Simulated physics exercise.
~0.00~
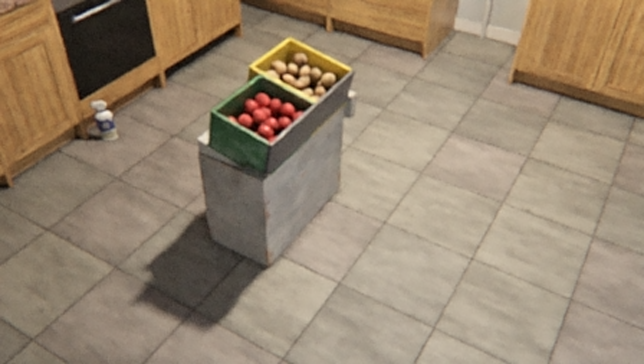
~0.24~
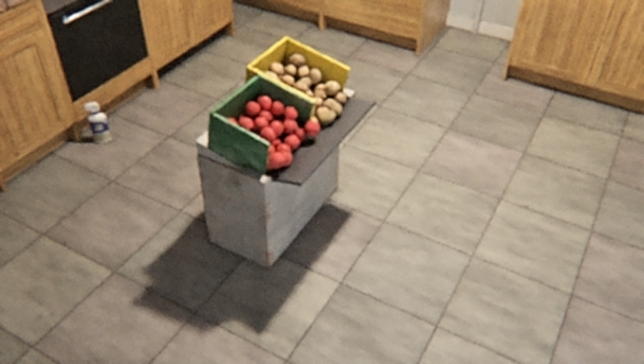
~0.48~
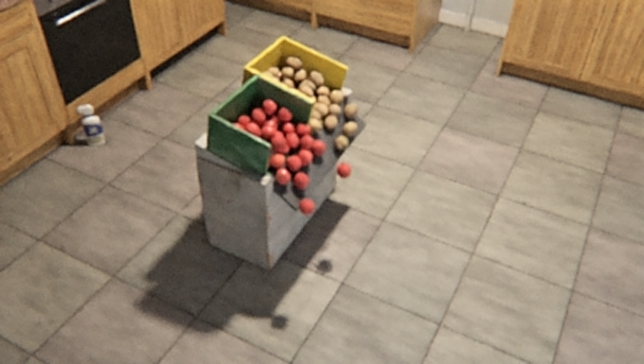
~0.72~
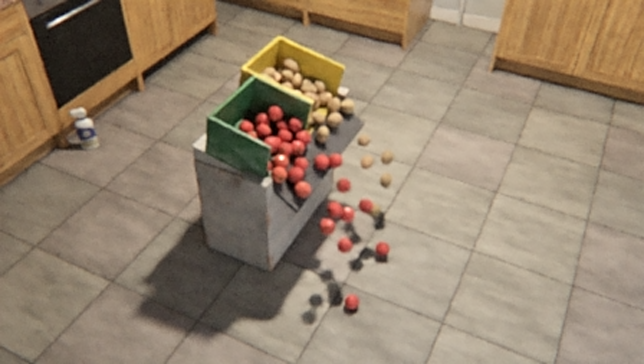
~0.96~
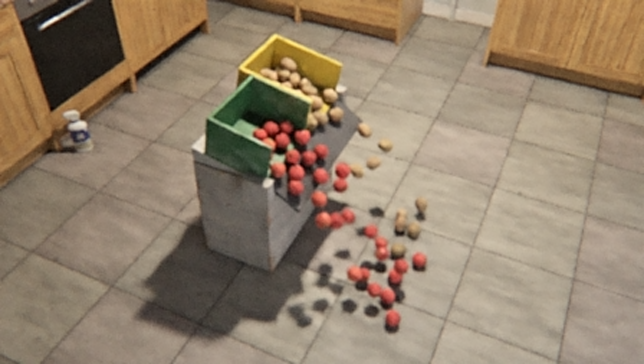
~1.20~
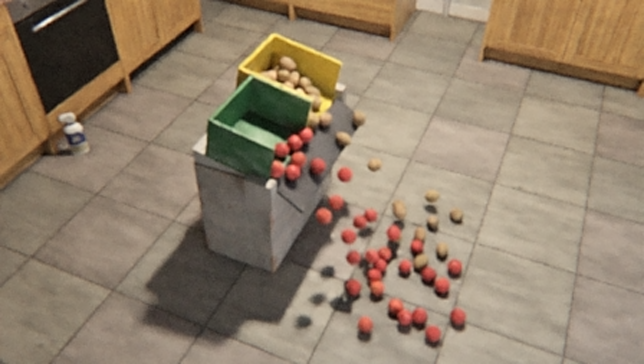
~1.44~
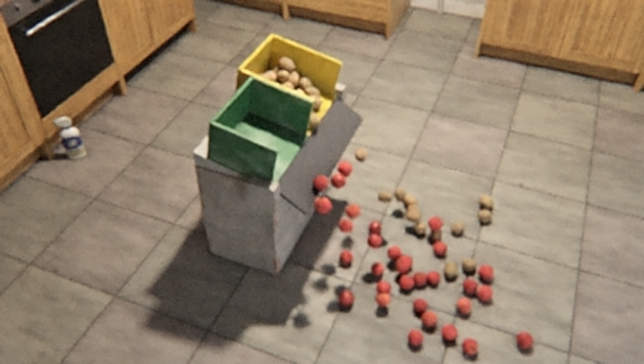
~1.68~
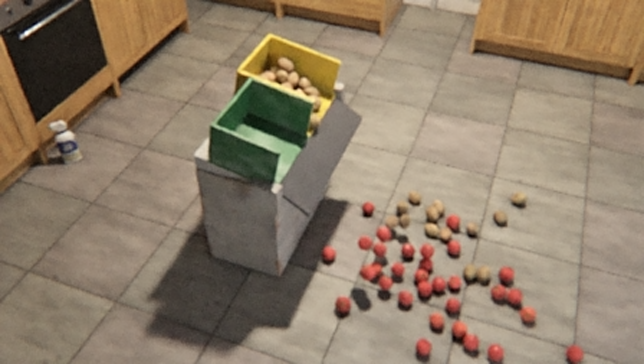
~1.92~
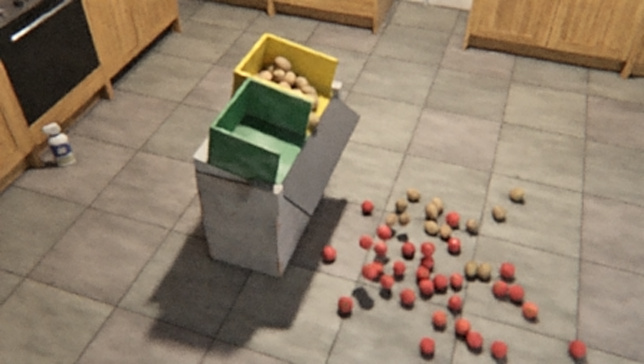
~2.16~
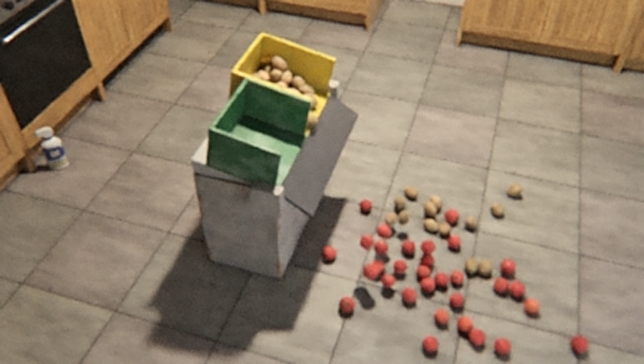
A grey block held a green bin of red balls and a yellow bin of potatoes until the flap across their ends swung down, spilling them rightward onto the tiled floor, leaving the green bin empty and the yellow one still holding potatoes.
